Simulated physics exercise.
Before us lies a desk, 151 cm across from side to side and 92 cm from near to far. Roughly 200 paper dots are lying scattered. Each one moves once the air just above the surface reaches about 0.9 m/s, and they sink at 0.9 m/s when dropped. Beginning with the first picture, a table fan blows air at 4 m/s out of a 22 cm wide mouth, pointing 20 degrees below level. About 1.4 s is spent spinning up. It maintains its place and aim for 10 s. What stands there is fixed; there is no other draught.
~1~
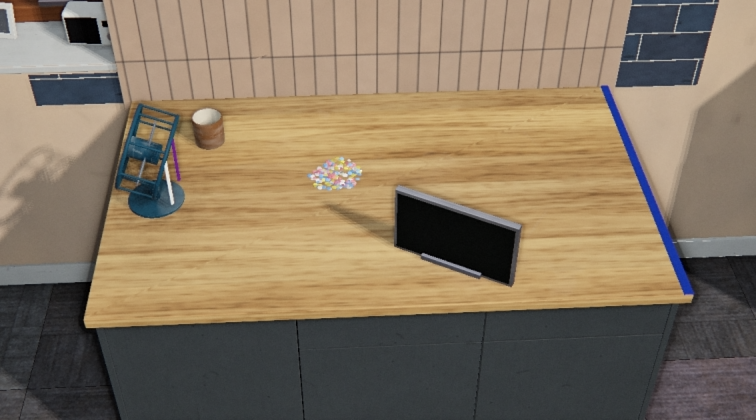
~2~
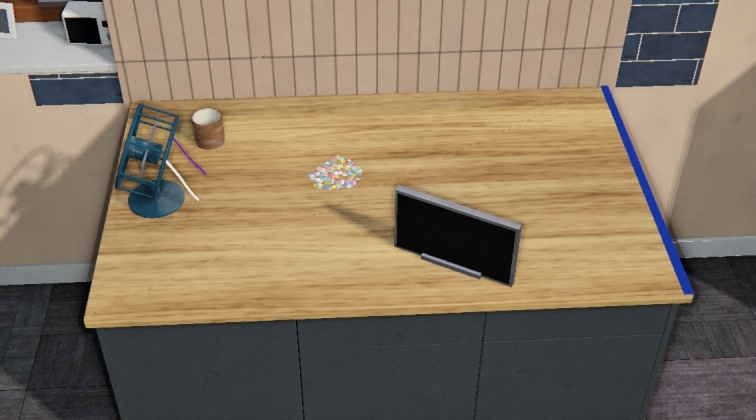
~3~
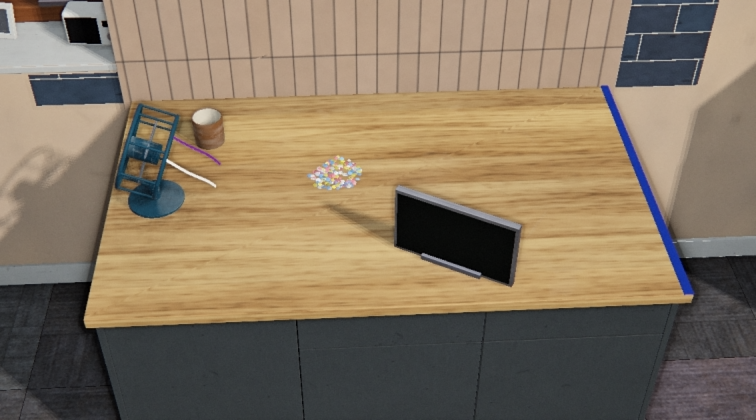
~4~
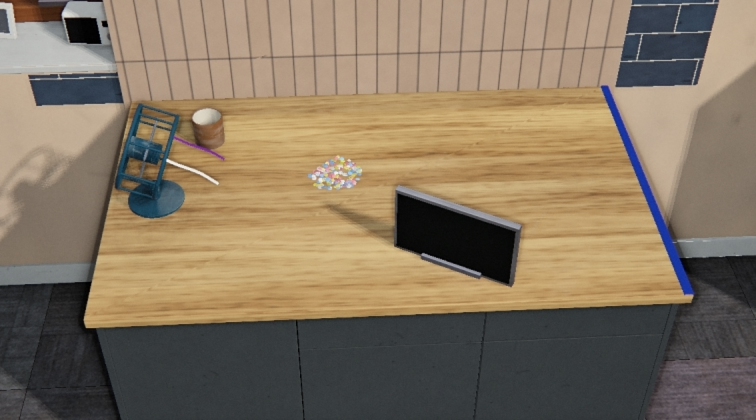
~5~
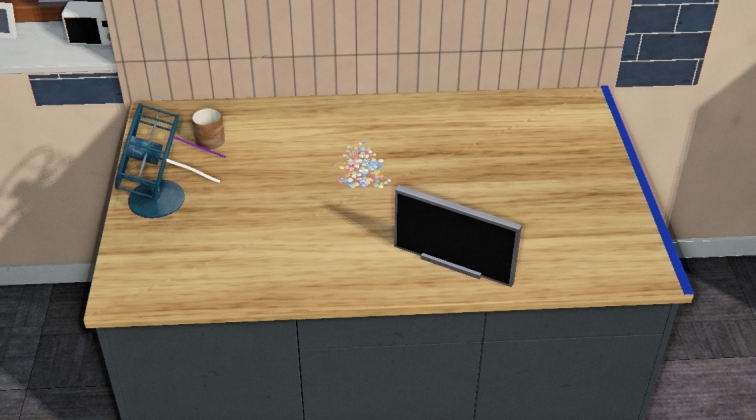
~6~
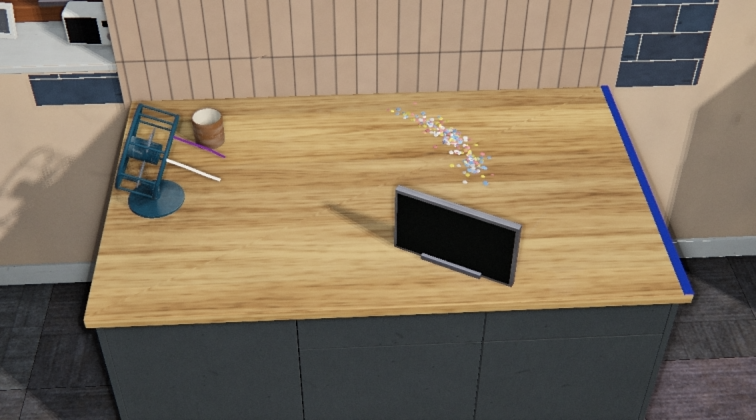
On a wooden desk, ribbons streaming out from a blue table fan, then scattered pastel paper dots sliding right behind a still screen.
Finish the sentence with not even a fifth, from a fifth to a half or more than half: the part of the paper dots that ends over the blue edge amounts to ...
The share amounts to more than half.
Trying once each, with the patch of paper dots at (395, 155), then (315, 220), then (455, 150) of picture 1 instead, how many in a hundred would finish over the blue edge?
First try 100 %, second 20 %, third 100 %.
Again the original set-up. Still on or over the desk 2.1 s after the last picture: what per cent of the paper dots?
It should be roughly 0 % by then.
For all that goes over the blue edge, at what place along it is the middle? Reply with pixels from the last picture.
I'd point to somewhere near (618, 110).
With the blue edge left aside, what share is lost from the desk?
About 0 %.
Then, 0.9 s after the last picture, 30 % are on the move or not yet settled, 100 % are over the blue edge.
Then, 2.1 s after the last picture, 0 % are on the move or not yet settled, 100 % are over the blue edge.
Then, 4.4 s after the last picture, 0 % are on the move or not yet settled, 100 % are over the blue edge.
Then, 8.9 s after the last picture, at the end, 100 % are over the blue edge.
